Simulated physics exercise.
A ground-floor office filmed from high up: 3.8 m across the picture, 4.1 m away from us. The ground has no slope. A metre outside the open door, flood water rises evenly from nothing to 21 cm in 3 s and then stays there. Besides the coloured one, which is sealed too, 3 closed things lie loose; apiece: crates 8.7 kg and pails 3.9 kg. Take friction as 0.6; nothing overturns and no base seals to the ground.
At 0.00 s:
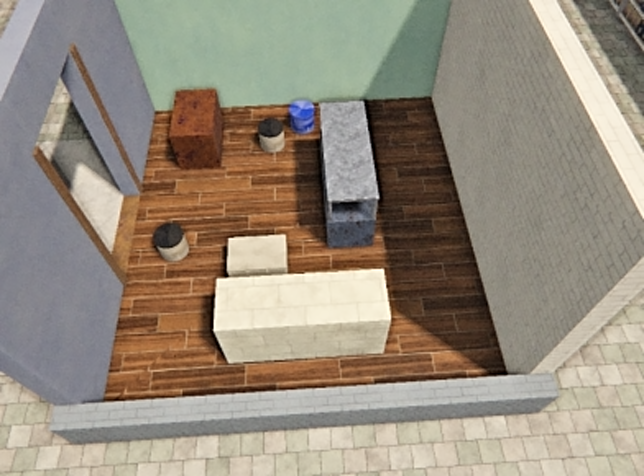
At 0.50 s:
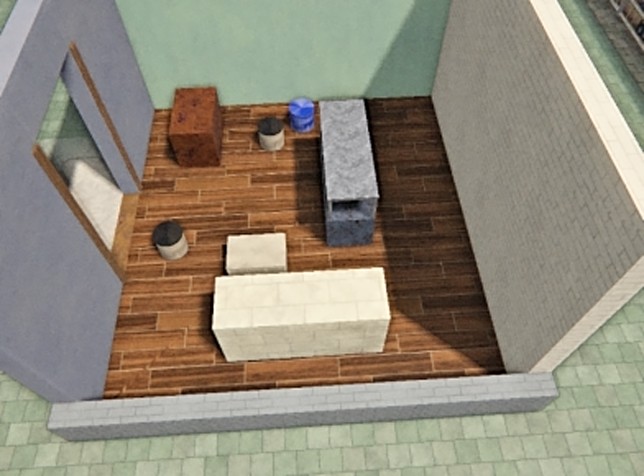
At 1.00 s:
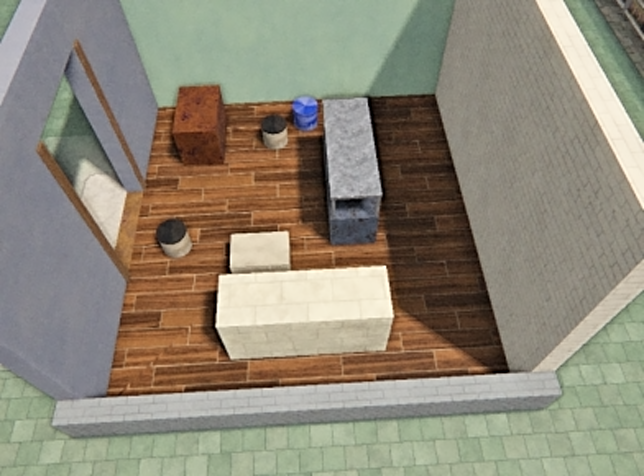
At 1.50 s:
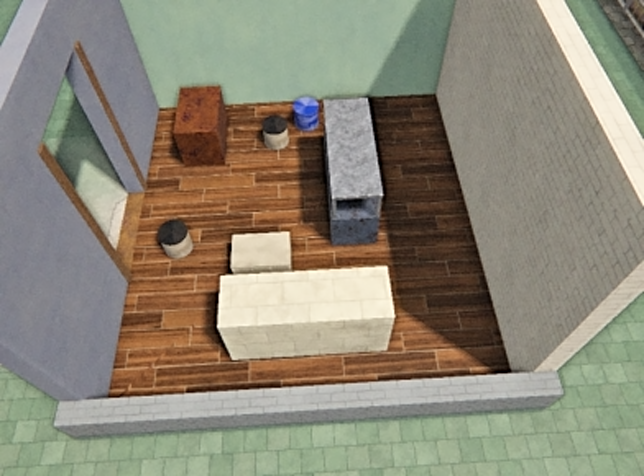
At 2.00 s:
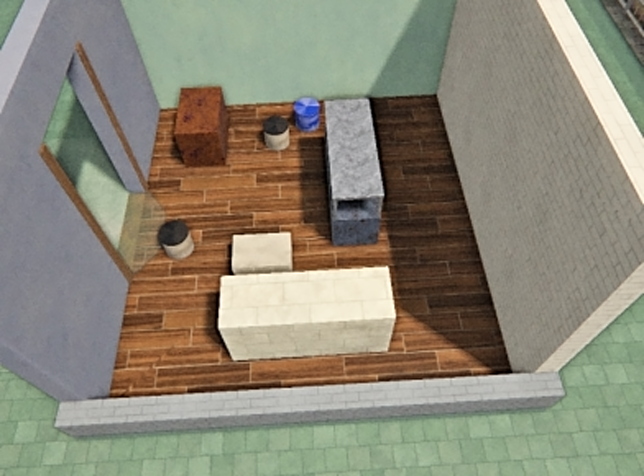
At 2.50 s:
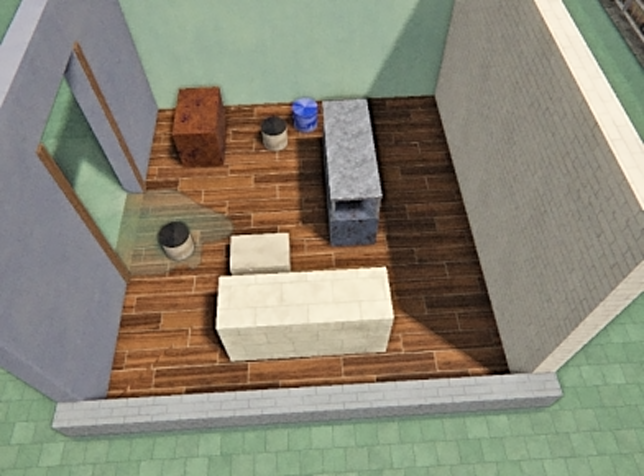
The video shows a small office with a wooden floor, pale blocks, a grey counter and a blue pail, seen from above; water enters through the open doorway and spreads around a dark-topped container while the objects stay still.
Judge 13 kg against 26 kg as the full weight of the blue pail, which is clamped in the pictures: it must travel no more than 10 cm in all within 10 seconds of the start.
For it, the lower weight is enough.
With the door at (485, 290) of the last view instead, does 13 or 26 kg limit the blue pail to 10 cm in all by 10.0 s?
Then the lower weight is enough.
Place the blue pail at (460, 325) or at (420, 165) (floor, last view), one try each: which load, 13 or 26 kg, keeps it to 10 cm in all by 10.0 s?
In that order: The smaller is enough; the smaller is enough.
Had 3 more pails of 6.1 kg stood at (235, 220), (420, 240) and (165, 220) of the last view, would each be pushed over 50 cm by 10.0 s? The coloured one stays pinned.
In that order: Over, under, past it.
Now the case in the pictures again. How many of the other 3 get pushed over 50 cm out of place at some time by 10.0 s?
3 of them.
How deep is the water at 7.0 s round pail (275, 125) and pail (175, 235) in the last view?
Roughly 5 and 6 cm.
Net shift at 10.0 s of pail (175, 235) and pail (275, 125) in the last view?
In that order: 250 cm, 50 cm.
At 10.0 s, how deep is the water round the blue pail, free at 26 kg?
About 9 cm.
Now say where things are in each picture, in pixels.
The first frame shows the blue pail at (302, 109), on the bottom; water covers 0.0 m2; 0 of 4 have shifted.
The second frame shows the blue pail at (302, 107), on the bottom; 0.0 m2 under water; 0 of 4 have shifted.
The third frame shows the blue pail at (305, 106), on the bottom; water covers 0.0 m2; 0 of 4 have shifted.
The fourth frame shows the blue pail at (306, 106), on the bottom; water covers 0.0 m2; 0 of 4 have shifted.
The fifth frame shows the blue pail at (307, 106) rests on the ground; water covers 0.2 m2; 0 of 4 have shifted.
The sixth frame shows the blue pail at (305, 107) rests on the ground; 0.7 m2 under water; 0 of 4 have shifted.
After 3.5 s the blue pail would be 0 cm from its start with 13 kg and 0 cm from its start with 26 kg; 0 cm of water round it then.
After 4.5 s the blue pail would be 0 cm from its start with 13 kg and 0 cm from its start with 26 kg; 2 cm of water round it then.
After 7.0 s the blue pail would be 0 cm from its start with 13 kg and 0 cm from its start with 26 kg; 7 cm of water round it then.
After 10.0 s the blue pail would be 0 cm from its start with 13 kg and 0 cm from its start with 26 kg; 9 cm of water round it then.
